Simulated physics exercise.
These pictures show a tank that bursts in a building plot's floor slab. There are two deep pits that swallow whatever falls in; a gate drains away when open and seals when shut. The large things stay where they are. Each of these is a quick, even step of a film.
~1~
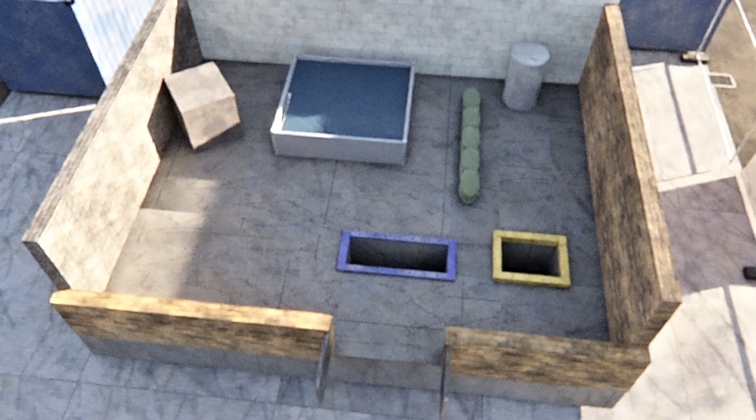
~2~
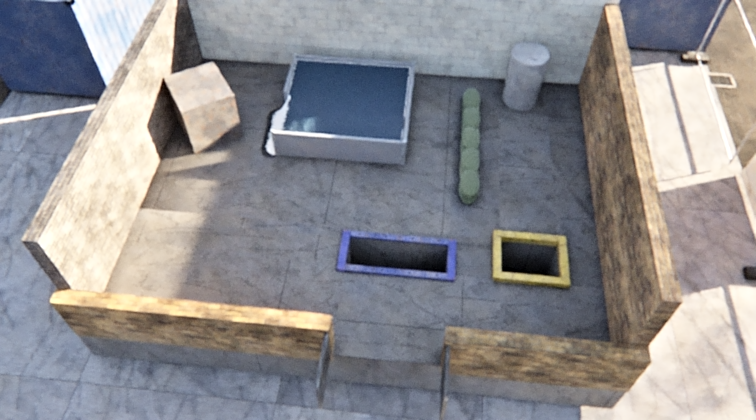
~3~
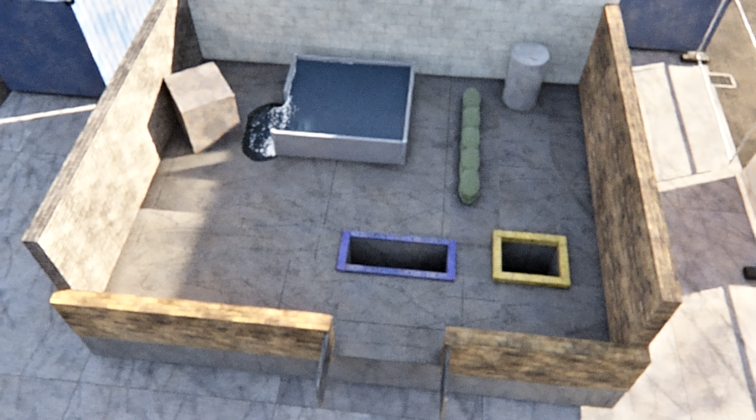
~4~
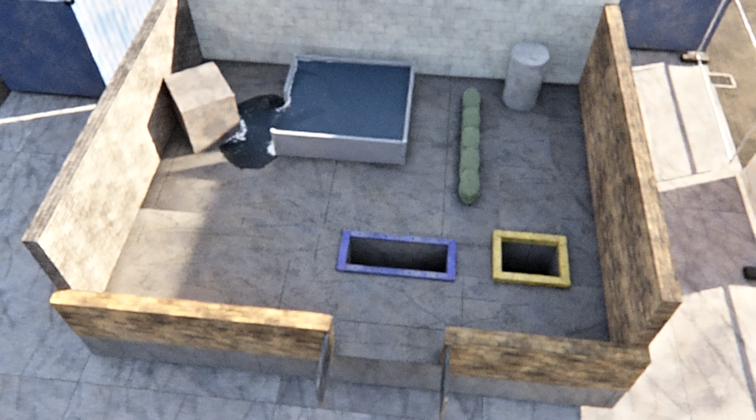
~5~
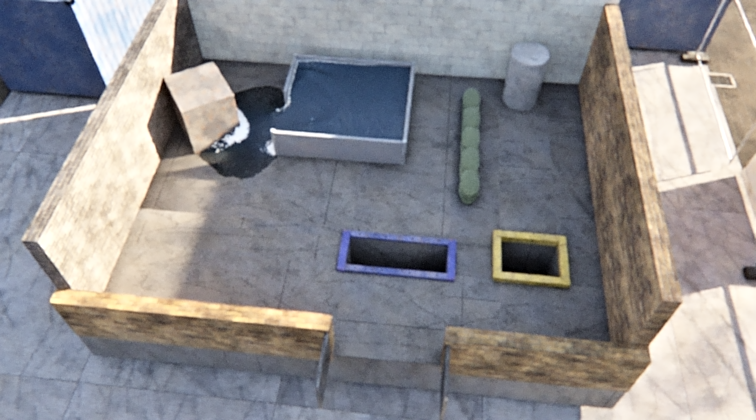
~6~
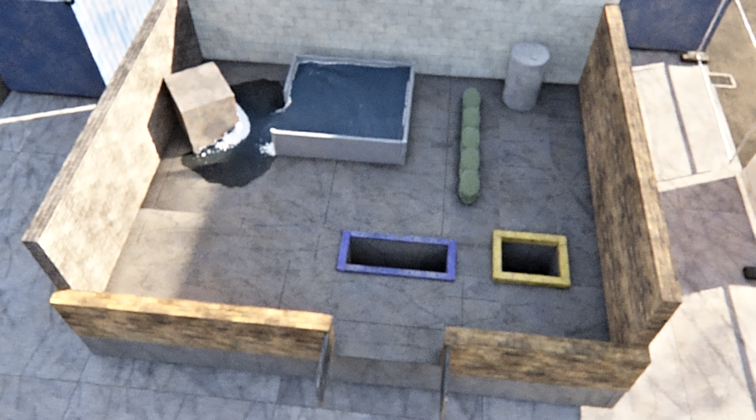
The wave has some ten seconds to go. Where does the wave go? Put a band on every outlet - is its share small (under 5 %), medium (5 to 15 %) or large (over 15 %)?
In the end, the gate has a small share, the blue pit has a small share, the yellow pit has a small share.
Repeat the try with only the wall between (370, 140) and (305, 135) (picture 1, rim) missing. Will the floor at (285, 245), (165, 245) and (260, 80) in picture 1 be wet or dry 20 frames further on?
Going point by point: Waterlogged, waterlogged, left unwetted.
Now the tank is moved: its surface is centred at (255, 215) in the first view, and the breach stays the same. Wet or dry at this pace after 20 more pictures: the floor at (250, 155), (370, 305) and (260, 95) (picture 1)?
In that order: Covered, under water, not flooded.
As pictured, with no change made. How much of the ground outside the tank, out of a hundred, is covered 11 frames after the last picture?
About 20 per cent.
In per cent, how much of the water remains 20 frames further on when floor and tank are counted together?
Estimate: 100 %.
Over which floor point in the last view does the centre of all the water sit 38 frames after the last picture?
I'd place it roughly at (282, 156).
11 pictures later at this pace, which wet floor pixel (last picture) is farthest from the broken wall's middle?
At roughly (94, 315).
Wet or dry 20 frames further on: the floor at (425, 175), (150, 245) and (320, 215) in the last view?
In turn, the three spots are high and dry, soaked and high and dry.
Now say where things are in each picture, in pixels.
Still water in the open tank at (347, 99), in the first picture.
Water pours out at (283, 125) and has run to a hidden place, in the second picture.
The front is at (258, 111), out from the gap at (283, 127), in the third picture.
Water pours out at (284, 127) and has run to a hidden place, in the fourth picture.
Water pours out at (284, 127) and has run to a hidden place, in the fifth picture.
The front is at (190, 159), out from the gap at (283, 127), in the sixth picture.
A moment on, water covers 15 % of the floor; the gate 0 %, the blue pit 0 %, the yellow pit 0 %.
Next, water covers 20 % of the floor; the gate 0 %, the blue pit 0 %, the yellow pit 0 %.
Then, water covers 30 % of the floor; the gate 0 %, the blue pit 0 %, the yellow pit 0 %.
Later, water covers 55 % of the floor; the gate 0 %, the blue pit 0 %, the yellow pit 0 %.
In the end, water covers 85 % of the floor; the gate 2 %, the blue pit 0 %, the yellow pit 0 %.
